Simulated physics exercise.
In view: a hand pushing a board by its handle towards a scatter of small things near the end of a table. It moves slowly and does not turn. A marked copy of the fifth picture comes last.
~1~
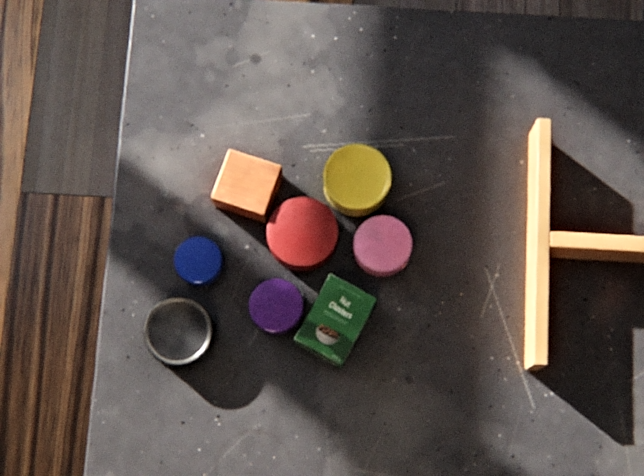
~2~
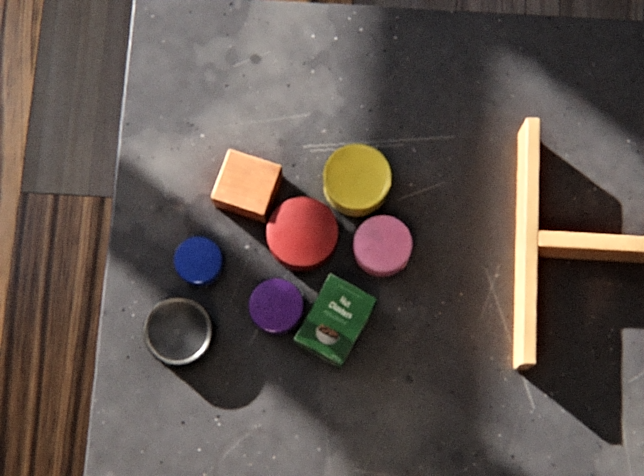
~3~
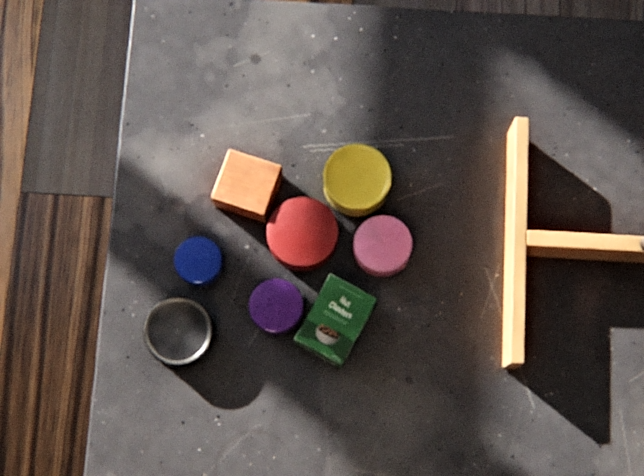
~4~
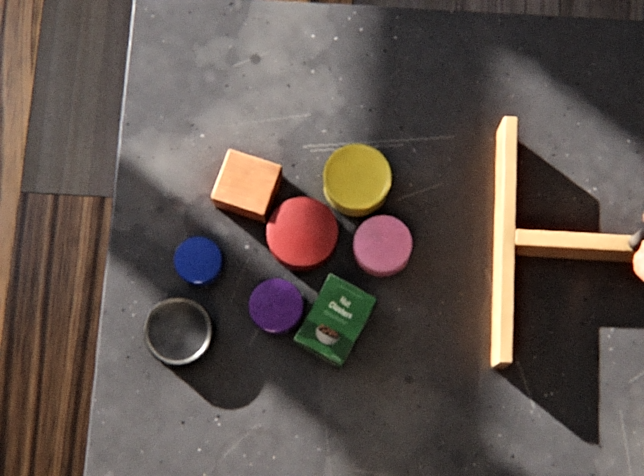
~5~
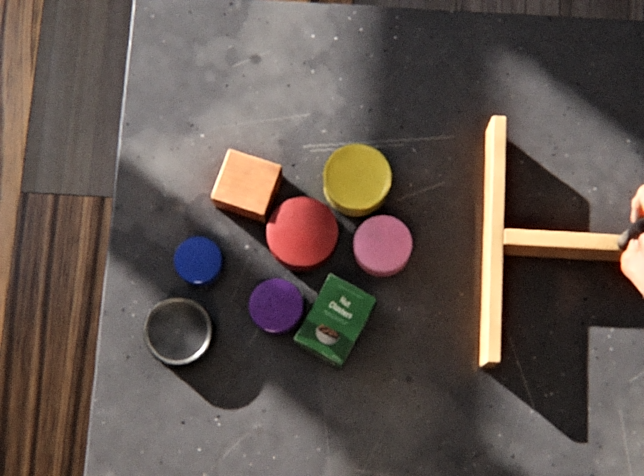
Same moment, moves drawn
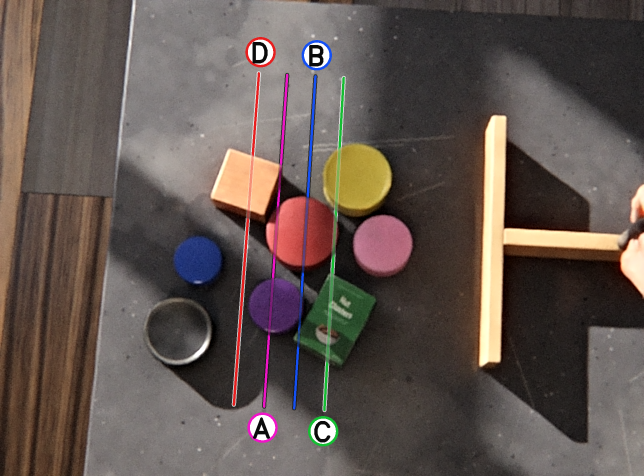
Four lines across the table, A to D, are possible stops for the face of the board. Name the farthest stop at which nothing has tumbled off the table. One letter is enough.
D is the last safe line.
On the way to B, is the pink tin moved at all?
Yes.
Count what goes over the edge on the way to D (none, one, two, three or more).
By then, none.
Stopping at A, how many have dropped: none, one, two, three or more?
In all, none.
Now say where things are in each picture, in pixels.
Green packet (336, 321); orange block (248, 186); black jar (180, 333), in the first frame.
Board (532, 238); yellow tub (357, 181), in the second frame.
Board (520, 237); blue pot (199, 263), in the third frame.
Board (508, 237); purple pot (276, 307), in the fourth frame.
Board (497, 236); orange block (248, 186); black jar (180, 333); yellow tub (357, 181), in the fifth frame.
On the marked copy, A at (276, 235); B at (305, 237); C at (334, 238); D at (247, 233).
With D. Early on, board (406, 231); pink tin (368, 245); black jar (180, 333).
Further on, board (317, 226); blue pot (162, 268); black jar (169, 335).
At the end, board (250, 222); blue pot (112, 273); black jar (132, 346); nothing has fallen.
As for the rest, A is safe but short; B is safe but short; C is safe but short.
